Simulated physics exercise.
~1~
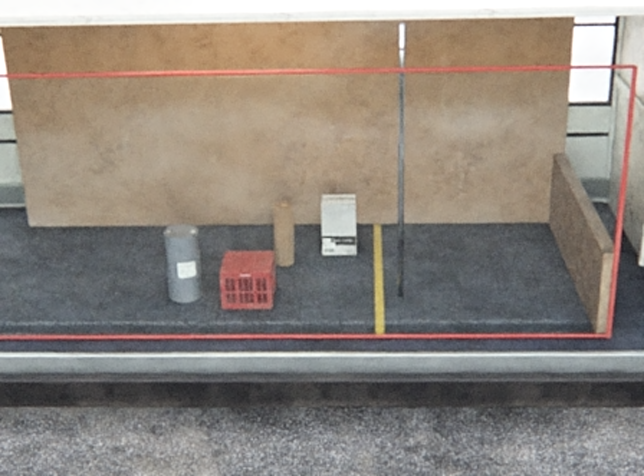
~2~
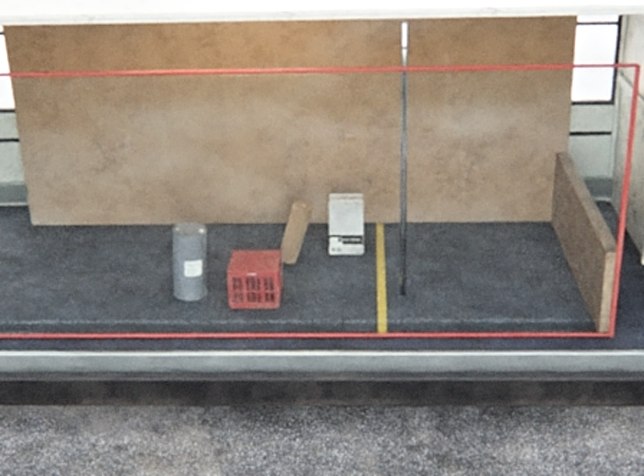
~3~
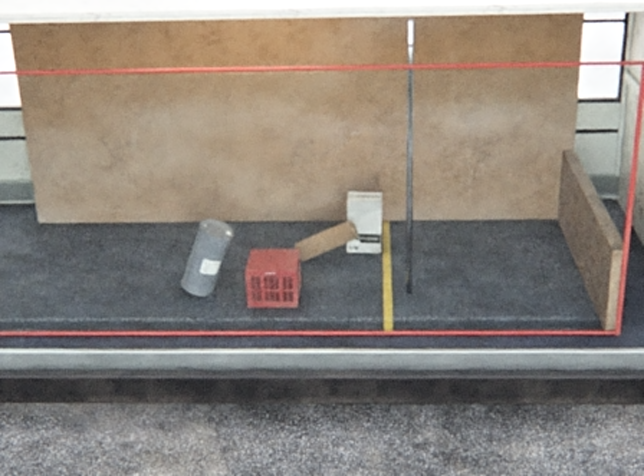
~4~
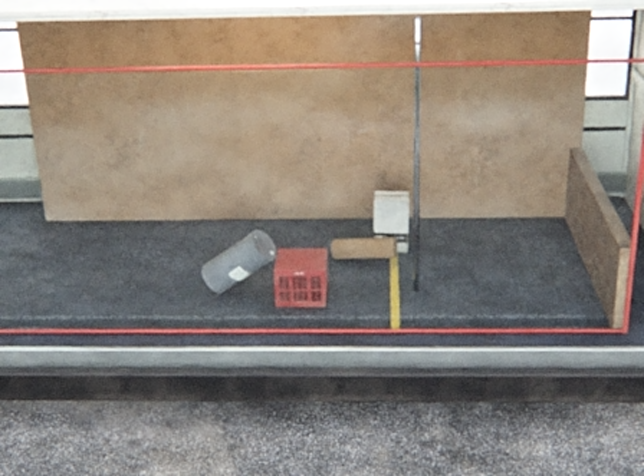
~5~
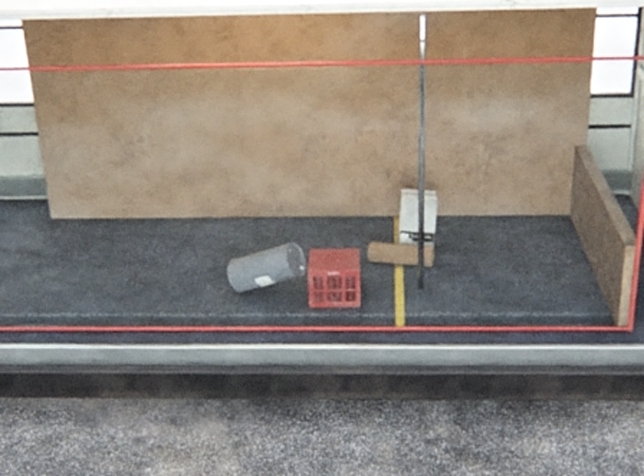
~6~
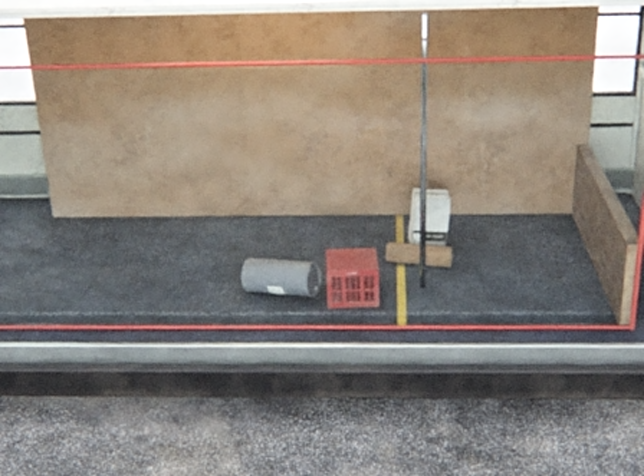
We see a grey drum, red crate, brown roll and white pack slide right across a dark bay floor as the roll and then the drum topple, and finally the roll and pack are past the yellow line while the crate and drum remain short.
